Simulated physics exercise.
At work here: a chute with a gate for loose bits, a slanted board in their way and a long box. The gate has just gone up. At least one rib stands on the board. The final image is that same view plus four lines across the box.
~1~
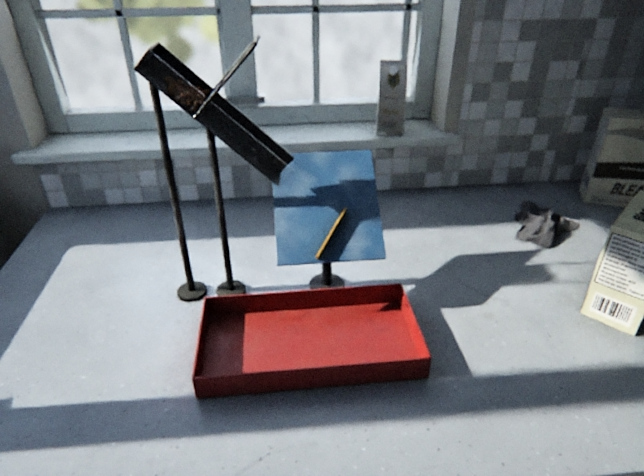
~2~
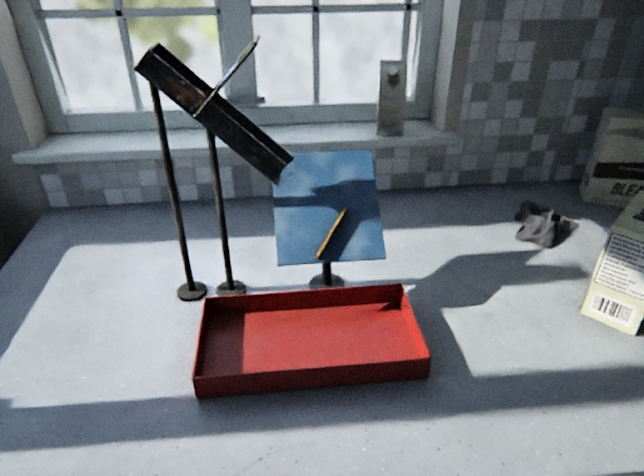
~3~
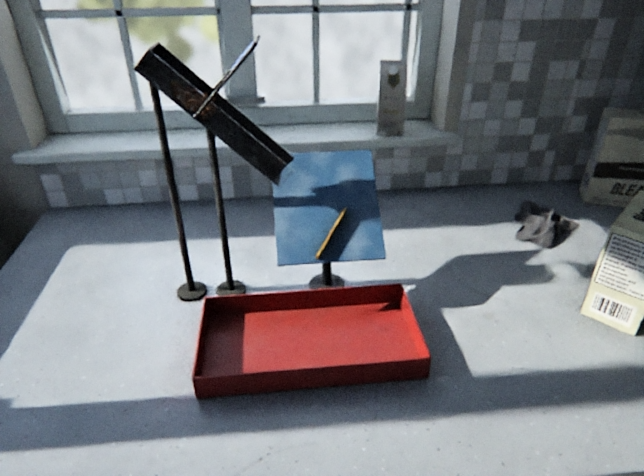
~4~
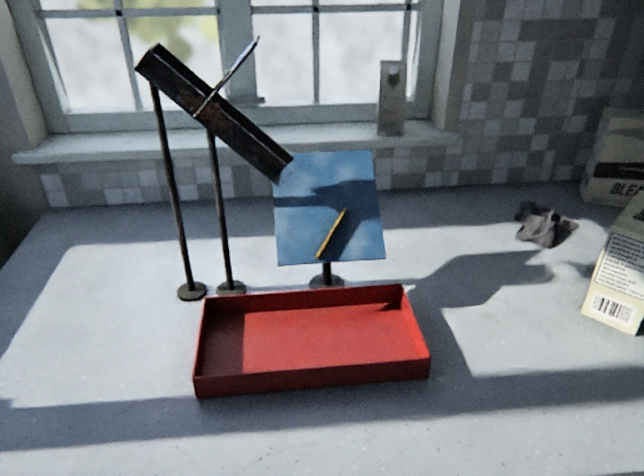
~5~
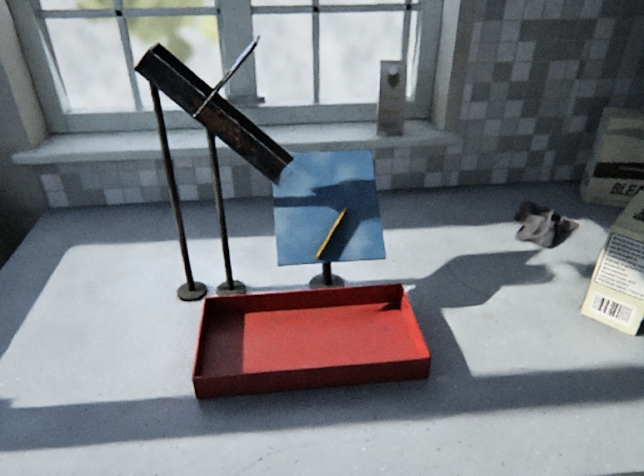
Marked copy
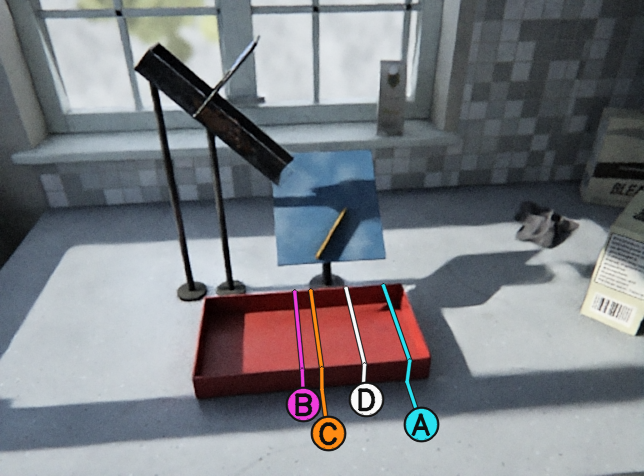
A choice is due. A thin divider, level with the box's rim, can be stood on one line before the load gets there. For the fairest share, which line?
Use line B.
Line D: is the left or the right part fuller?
The left side.
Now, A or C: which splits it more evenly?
That is line C.
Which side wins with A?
More lands on the left.
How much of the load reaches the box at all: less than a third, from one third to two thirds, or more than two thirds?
About that: More than two thirds.
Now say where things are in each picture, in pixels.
The first picture shows load behind the gate at (190, 94), cereal balls; lip of the chute at (280, 179), sloping fairly steeply.
The second picture shows middle of the board at (327, 204), tilted fairly steeply; middle of its low edge at (333, 262); of its high edge at (321, 152).
The third picture shows front corners of the box at (193, 378) and (431, 358), empty; front of the load at (210, 114).
The fourth picture shows middle of the load at (207, 109); its front at (231, 124), about a third of the way to the lip; rib from (346, 208) to (317, 256).
The fifth picture shows middle of the load at (225, 123); its front at (253, 150), about two thirds of the way to the lip.
On the marked copy, line A crosses the front rim at (409, 359); line B crosses the front rim at (302, 369); line C crosses the front rim at (321, 367); line D crosses the front rim at (364, 363).
With A, of what is caught, nearly all on the left of the divider, a stray few on the right.
With B, of what is caught, about half on the left of the divider, about half on the right.
With C, of what is caught, most on the left of the divider, about a quarter on the right.
With D, of what is caught, most on the left of the divider, a small part on the right.
